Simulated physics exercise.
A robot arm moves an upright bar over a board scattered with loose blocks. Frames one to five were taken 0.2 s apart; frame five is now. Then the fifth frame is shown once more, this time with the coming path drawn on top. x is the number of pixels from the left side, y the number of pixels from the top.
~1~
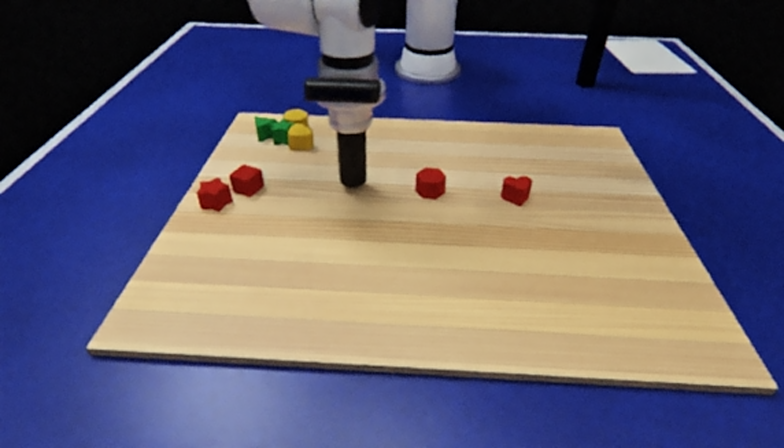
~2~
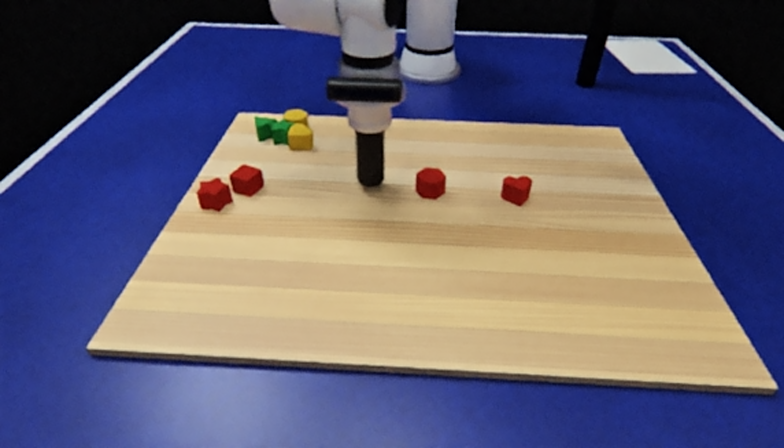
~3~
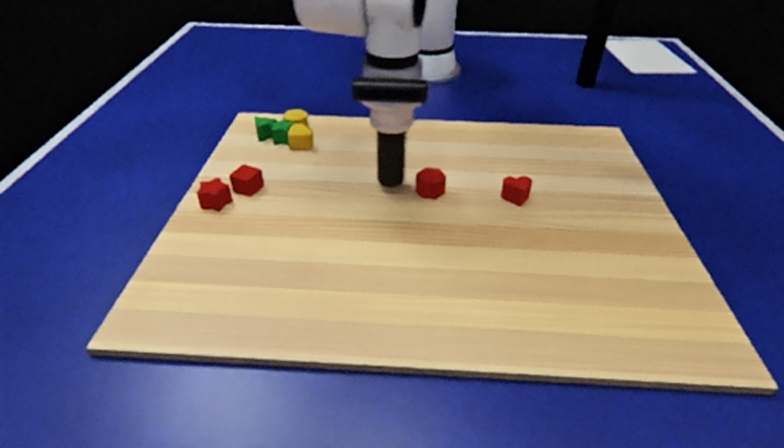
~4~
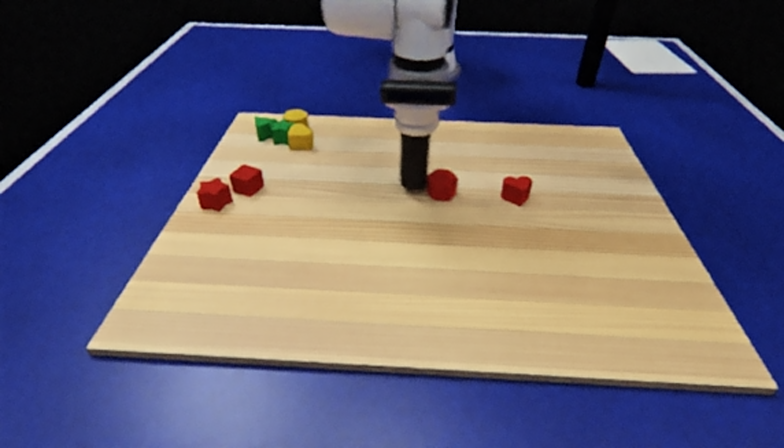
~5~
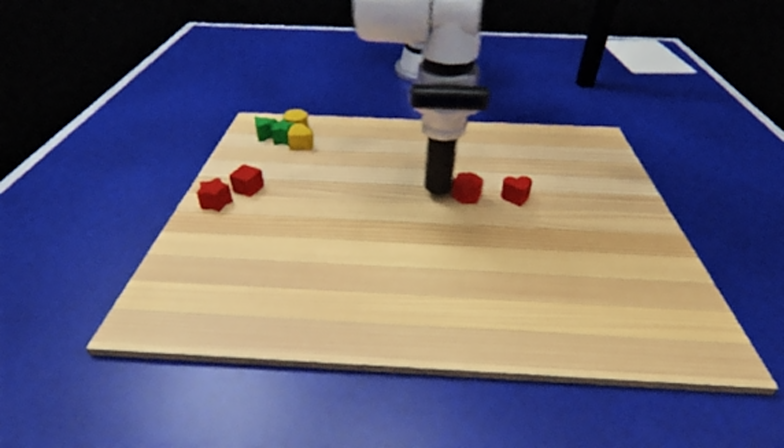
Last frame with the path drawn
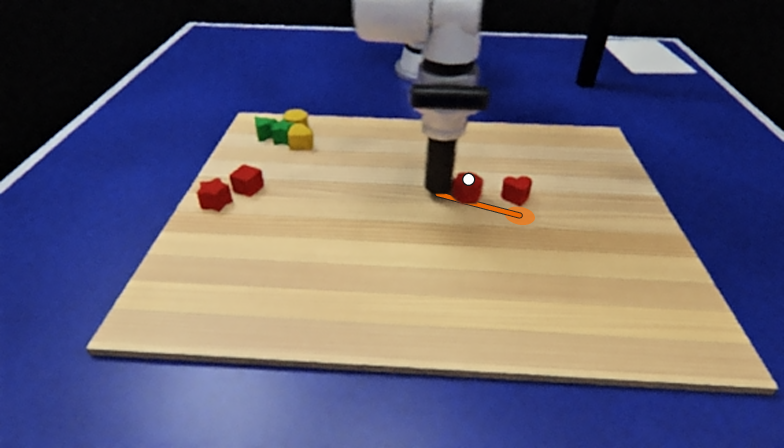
In this clip, a robot arm moves an upright black bar rightward over a wooden board scattered with small red, green and yellow blocks, then pushes a red hexagonal block to the right, closer to a red heart.
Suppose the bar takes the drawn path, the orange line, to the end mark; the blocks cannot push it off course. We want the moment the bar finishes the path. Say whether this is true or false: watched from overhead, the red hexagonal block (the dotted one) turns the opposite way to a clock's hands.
True - the claim holds.
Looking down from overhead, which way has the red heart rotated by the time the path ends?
Viewed from overhead, the red heart winds up turned clockwise.
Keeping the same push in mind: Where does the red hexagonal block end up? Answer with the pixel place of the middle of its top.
It should be at about (510, 179).
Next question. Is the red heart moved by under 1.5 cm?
No, that is not what happens.
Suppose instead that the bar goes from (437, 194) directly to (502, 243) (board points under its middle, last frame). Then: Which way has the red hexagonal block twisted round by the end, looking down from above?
From overhead, the rotation is counterclockwise.
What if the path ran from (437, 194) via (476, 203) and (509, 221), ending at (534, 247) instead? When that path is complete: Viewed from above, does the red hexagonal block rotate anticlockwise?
Yes, it checks out.
The drawn path runs straight from (437, 194) to (520, 216); the dot is on the red hexagonal block.
On the path given first. One third of the way, bar at (465, 194); red hexagonal block at (493, 181), turned 40° anticlockwise; red heart at (521, 181).
Two thirds of the way, bar at (493, 202); red hexagonal block at (509, 179), turned 85° anticlockwise; red heart at (533, 178), turned 50° clockwise.
At the end, bar at (521, 209); red hexagonal block at (510, 179), turned 90° anticlockwise; red heart at (535, 178), turned 50° clockwise.
